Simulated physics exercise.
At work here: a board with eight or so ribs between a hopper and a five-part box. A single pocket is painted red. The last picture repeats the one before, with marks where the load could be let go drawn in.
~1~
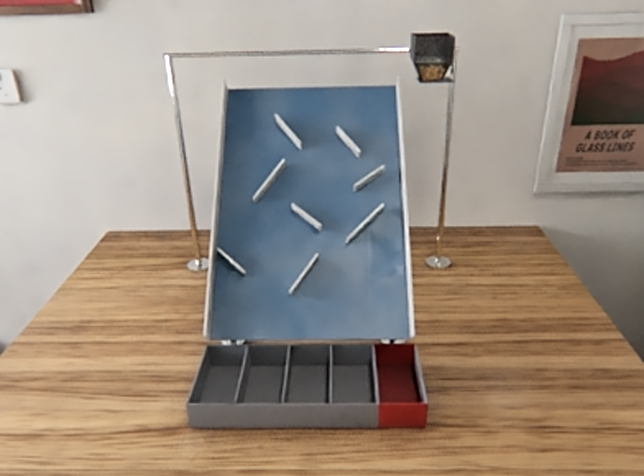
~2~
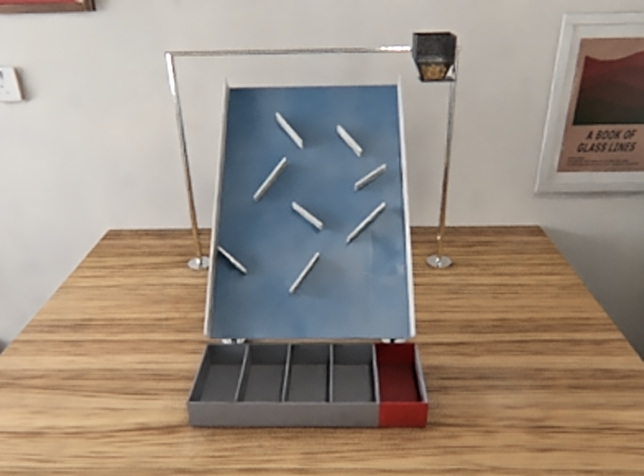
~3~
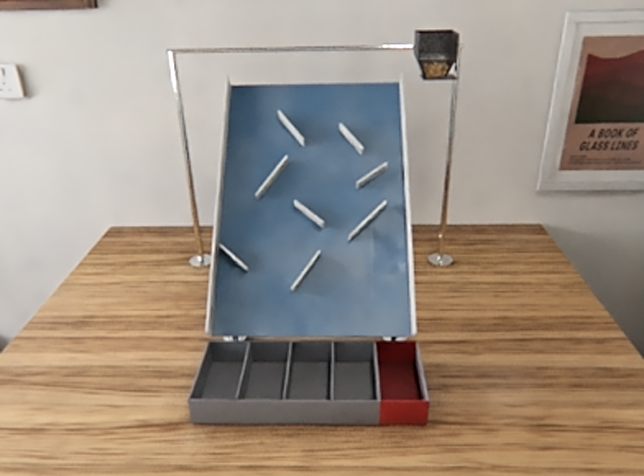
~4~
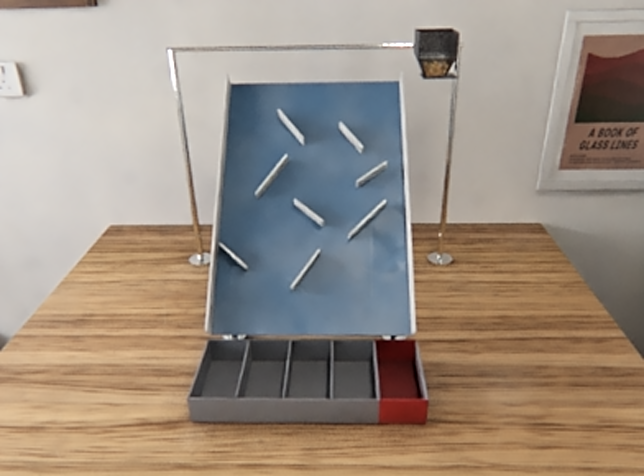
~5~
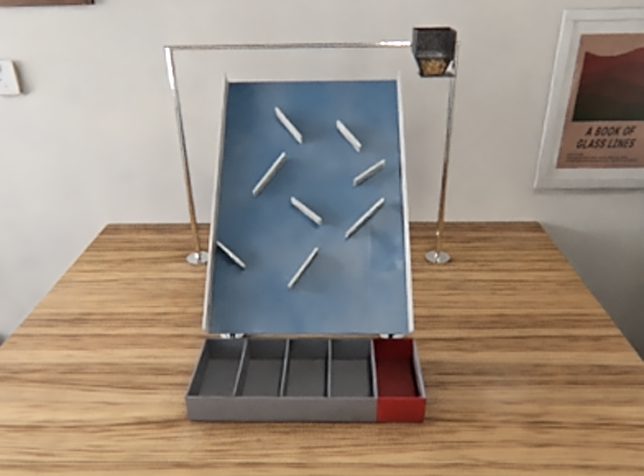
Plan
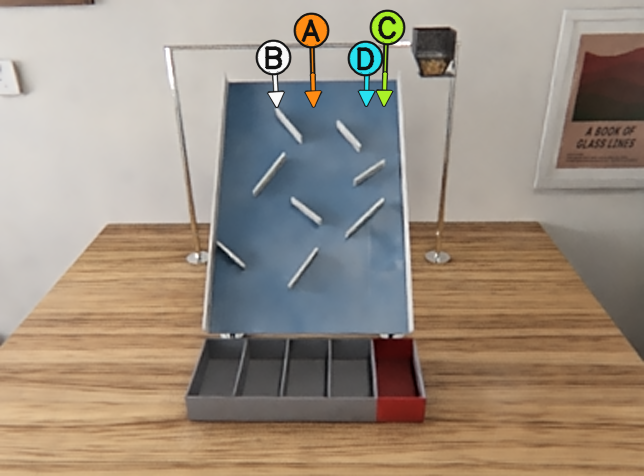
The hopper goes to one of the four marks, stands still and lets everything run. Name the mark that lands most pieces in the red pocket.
C is best.
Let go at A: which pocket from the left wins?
It is the fourth one.
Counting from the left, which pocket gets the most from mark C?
The fifth from the left.
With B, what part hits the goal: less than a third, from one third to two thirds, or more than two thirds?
It is less than a third.
On the marked copy, mark A meets the board at (313, 101); mark B meets the board at (276, 101); mark C meets the board at (384, 100); mark D meets the board at (366, 100).
For mark A, only a few in the red pocket, all but a few in other pockets.
For mark B, none at all in the red pocket, all but a few in other pockets, only a few outside the box.
For mark C, close to half in the red pocket, close to half in other pockets, only a few outside the box.
For mark D, close to a quarter in the red pocket, close to two thirds in other pockets, a small share outside the box.
